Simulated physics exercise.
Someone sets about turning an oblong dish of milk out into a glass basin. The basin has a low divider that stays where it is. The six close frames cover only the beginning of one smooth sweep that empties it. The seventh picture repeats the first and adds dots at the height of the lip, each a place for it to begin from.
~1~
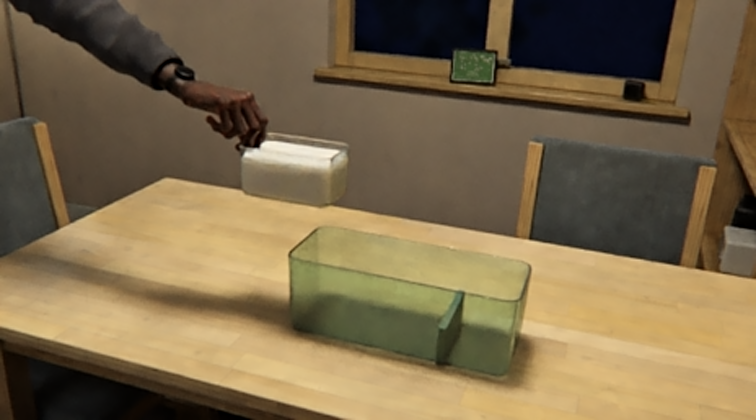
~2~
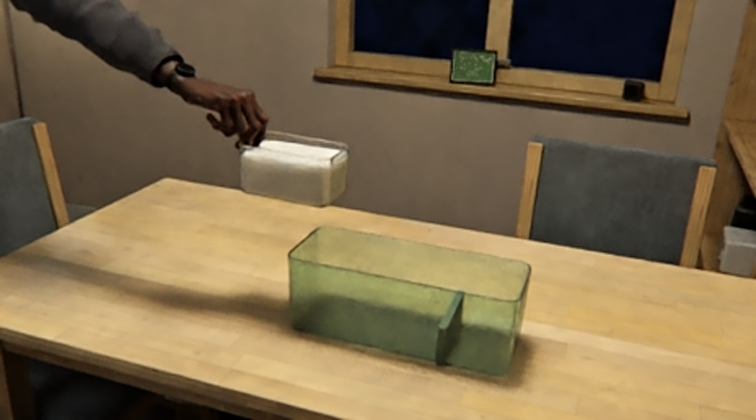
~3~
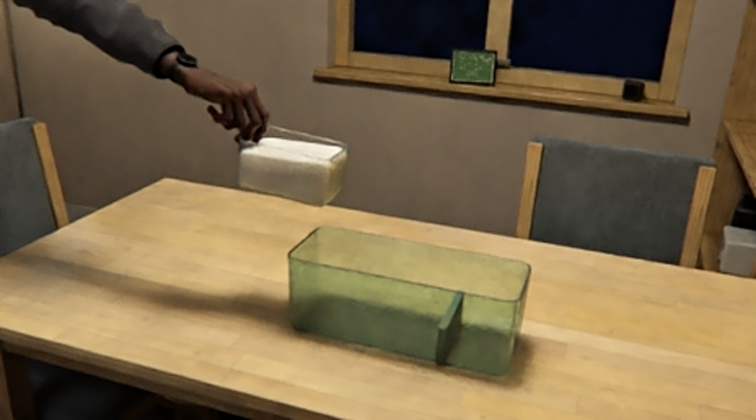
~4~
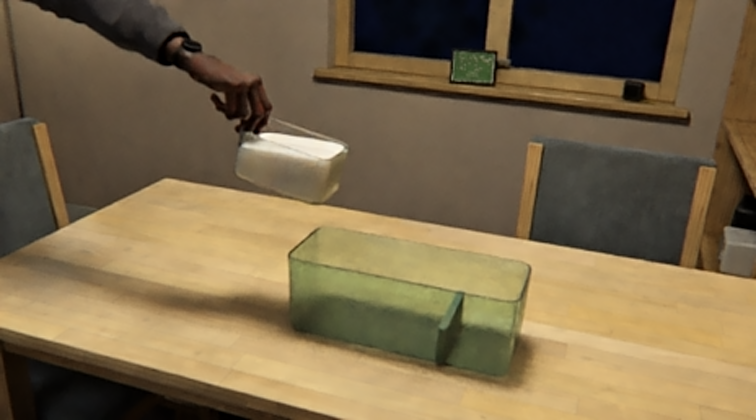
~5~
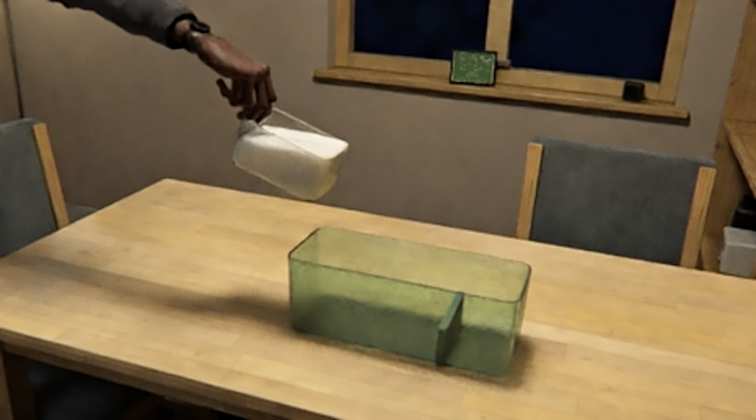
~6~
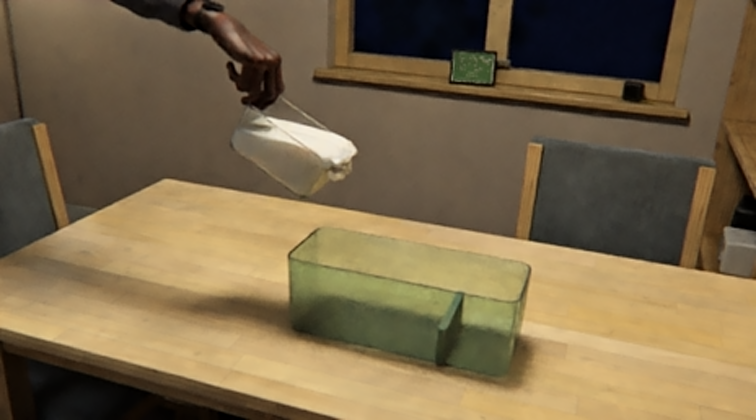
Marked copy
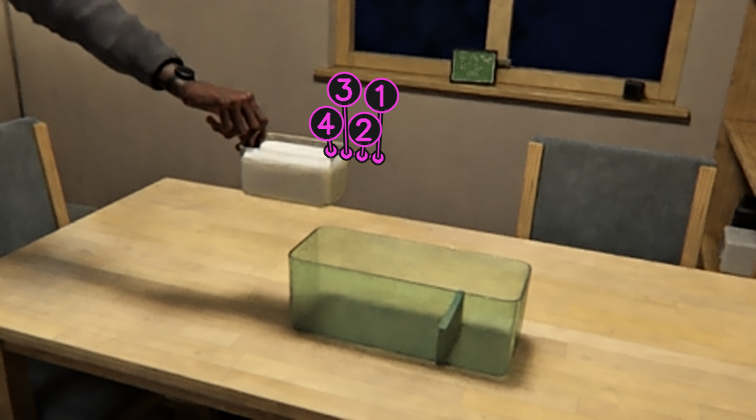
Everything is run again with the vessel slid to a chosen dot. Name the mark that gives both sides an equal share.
Use dot 1.
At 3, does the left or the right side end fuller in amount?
The left one.
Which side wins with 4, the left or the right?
The left side.
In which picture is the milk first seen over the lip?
Picture 5.
On the marked copy, 1 at (378, 157); 2 at (362, 155); 3 at (346, 153); 4 at (330, 150).
For dot 1, about 49 % ends left of the wall and 45 % right of it; 6 % is lost outside.
For dot 2, about 81 % ends left of the wall and 12 % right of it; 7 % is lost outside.
For dot 3, about 89 % ends left of the wall and 4 % right of it; 7 % is lost outside.
For dot 4, about 90 % ends left of the wall and 4 % right of it; 5 % is lost outside.
